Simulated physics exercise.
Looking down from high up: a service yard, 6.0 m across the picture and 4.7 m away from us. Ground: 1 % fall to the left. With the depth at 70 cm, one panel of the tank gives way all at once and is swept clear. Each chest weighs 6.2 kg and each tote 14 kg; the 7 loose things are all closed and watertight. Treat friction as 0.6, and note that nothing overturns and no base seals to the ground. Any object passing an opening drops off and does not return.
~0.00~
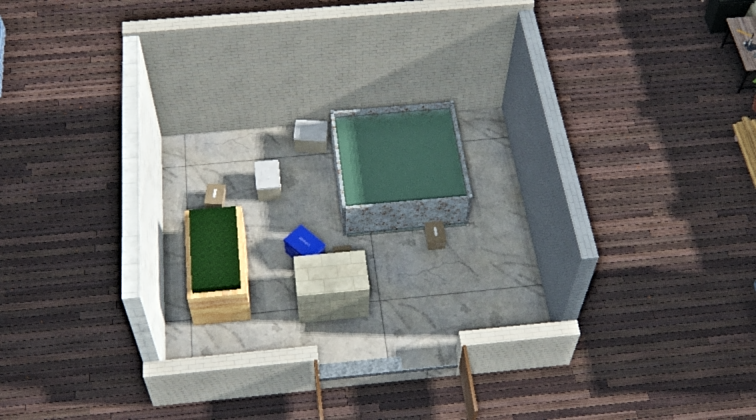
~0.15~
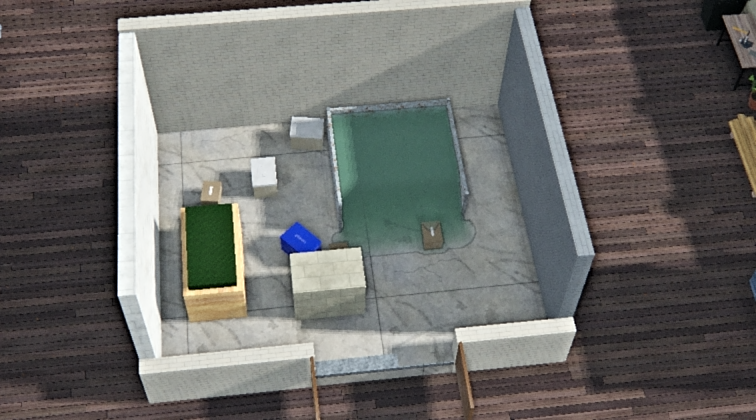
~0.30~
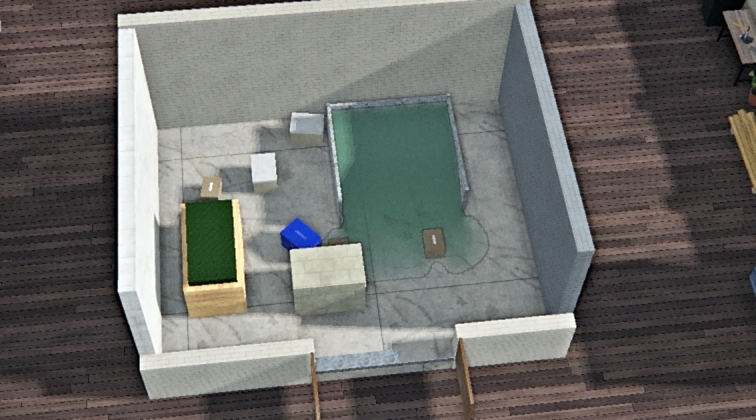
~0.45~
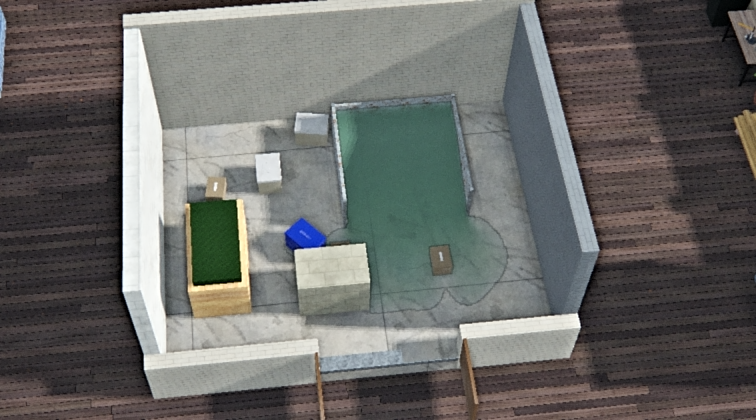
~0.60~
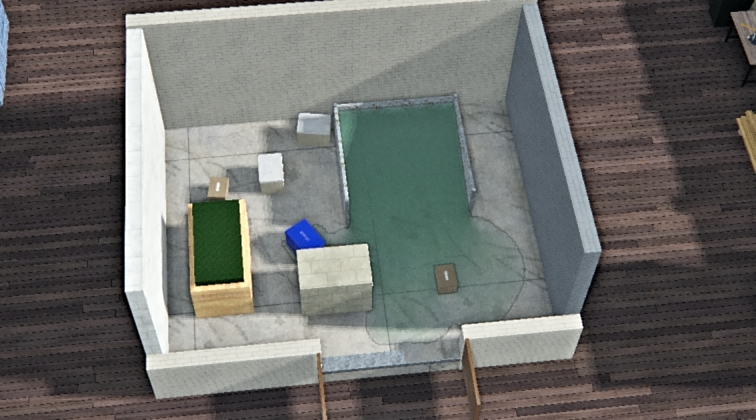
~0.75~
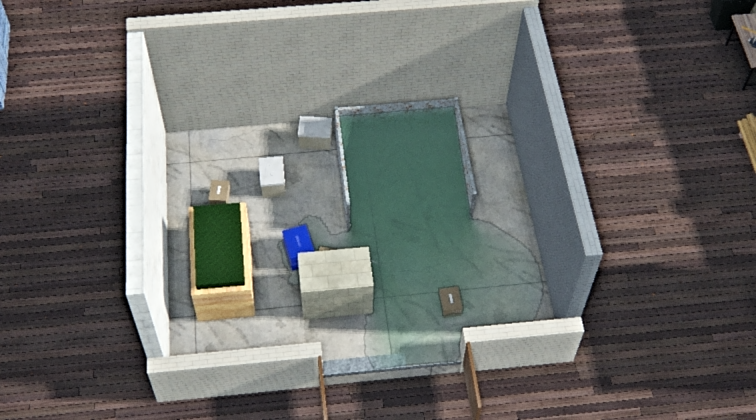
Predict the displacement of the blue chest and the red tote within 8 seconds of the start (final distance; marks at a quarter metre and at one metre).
Looks like the blue chest gets swept well away, and the red tote pretty much stays there.
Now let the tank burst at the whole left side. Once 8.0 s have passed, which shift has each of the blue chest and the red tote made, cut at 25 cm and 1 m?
The blue chest would be washed far off and the red tote would be washed far off.
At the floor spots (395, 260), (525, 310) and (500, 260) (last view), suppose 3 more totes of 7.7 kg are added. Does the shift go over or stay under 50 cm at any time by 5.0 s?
Well, in that order it's higher, higher and higher.
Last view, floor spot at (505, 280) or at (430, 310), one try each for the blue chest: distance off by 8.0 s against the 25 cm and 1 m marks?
I'd expect that it gets borne away first and gets borne away second.
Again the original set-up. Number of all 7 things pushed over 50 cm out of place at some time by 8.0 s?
I get 5.
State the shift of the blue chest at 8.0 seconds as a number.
Close to 300 cm by then.
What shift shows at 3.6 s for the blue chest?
Displacement near 200 cm.
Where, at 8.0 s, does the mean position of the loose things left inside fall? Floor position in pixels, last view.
That lands at roughly (243, 187).
After 1.6 s the blue chest is near (268, 224), 0.7 m from its start, aground; the red tote is near (217, 215), 0.0 m from its start, aground; 0 of 7 are out; 1 afloat.
After 3.6 s the blue chest is near (253, 145), 2.1 m from its start, aground; the red tote is near (217, 215), 0.0 m from its start, aground; 1 of 7 are out; 1 afloat.
After 5.6 s the blue chest is near (259, 129), 2.4 m from its start, afloat; the red tote is near (217, 215), 0.0 m from its start, aground; 1 of 7 are out; 3 afloat.
After 8.0 s the blue chest is near (184, 146), 2.8 m from its start, afloat; the red tote is near (217, 215), 0.0 m from its start, aground; 1 of 7 are out; 3 afloat.
